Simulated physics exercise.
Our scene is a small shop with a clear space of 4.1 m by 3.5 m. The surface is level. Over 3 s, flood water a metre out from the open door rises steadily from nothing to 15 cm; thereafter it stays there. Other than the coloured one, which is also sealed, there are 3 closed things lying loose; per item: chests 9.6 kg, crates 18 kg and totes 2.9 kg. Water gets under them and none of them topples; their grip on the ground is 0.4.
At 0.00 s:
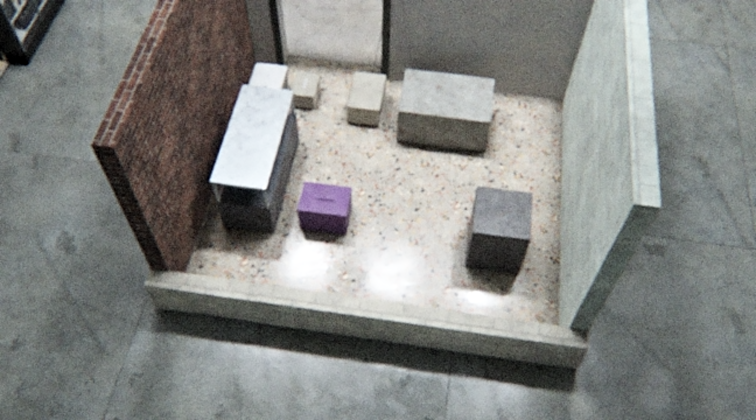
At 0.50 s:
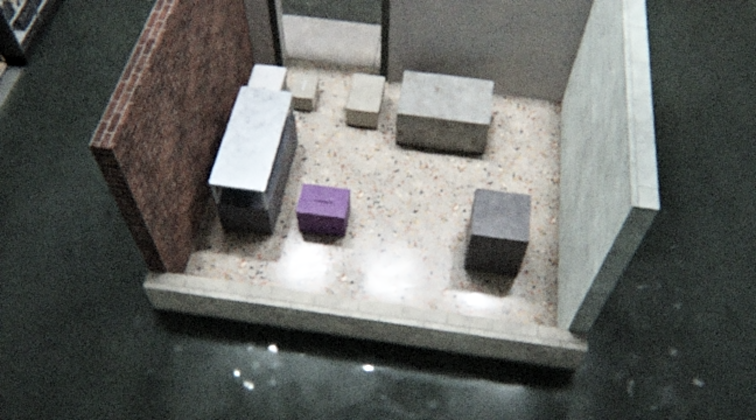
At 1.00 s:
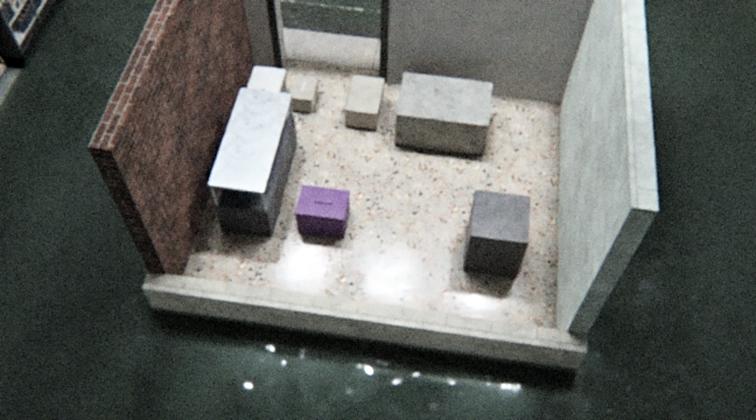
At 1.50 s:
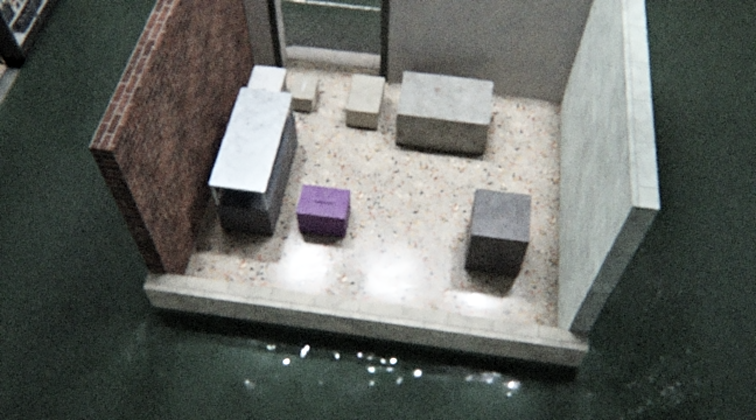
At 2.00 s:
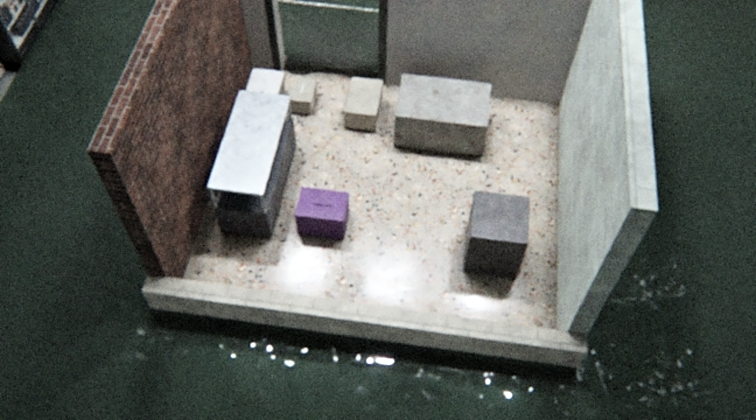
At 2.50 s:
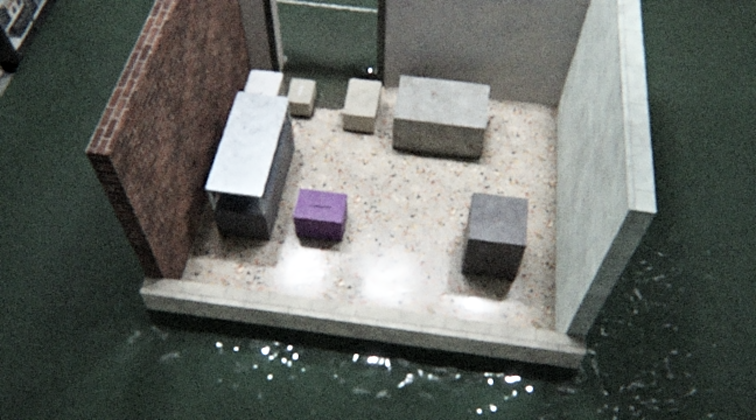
A small open-fronted shop, with a brick wall on the left and a pale wall on the right, is seen from high above. On its speckled floor, a white-topped block stands at left beside a small purple chest, a dark grey box sits at right, and pale boxes and a grey block line the back. Dark green water spreads around it and ripples, glinting along the front sill, while the objects barely shift and the camera stays nearly still.
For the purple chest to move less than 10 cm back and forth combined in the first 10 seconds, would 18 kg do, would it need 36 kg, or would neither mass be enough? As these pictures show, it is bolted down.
It needs 36 kg.
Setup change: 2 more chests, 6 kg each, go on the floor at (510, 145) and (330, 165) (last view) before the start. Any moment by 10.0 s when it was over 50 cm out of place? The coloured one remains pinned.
In that order: Within it, beyond it.
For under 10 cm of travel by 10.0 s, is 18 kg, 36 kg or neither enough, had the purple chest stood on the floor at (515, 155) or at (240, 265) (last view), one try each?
Trial 1 - the lower mass works; trial 2 - only the upper mass works.
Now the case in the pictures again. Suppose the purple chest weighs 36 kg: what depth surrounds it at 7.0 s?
5 cm, roughly.
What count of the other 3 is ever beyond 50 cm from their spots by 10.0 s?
That comes to 3.
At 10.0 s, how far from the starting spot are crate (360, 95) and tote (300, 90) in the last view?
The first is 140 cm from its start, the second 60 cm.
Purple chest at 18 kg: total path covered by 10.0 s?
Adding it all up, something like 60 cm.
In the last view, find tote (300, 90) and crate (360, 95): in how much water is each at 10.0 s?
Roughly 9 and 6 cm.
After 3.5 s the purple chest would be 0 cm from its start with 18 kg and 0 cm from its start with 36 kg; 0 cm of water round it then.
After 4.5 s the purple chest would be 1 cm from its start with 18 kg and 0 cm from its start with 36 kg; 5 cm of water round it then.
After 7.0 s the purple chest would be 21 cm from its start with 18 kg and 0 cm from its start with 36 kg; 5 cm of water round it then.
After 10.0 s the purple chest would be 58 cm from its start with 18 kg and 0 cm from its start with 36 kg; 7 cm of water round it then.
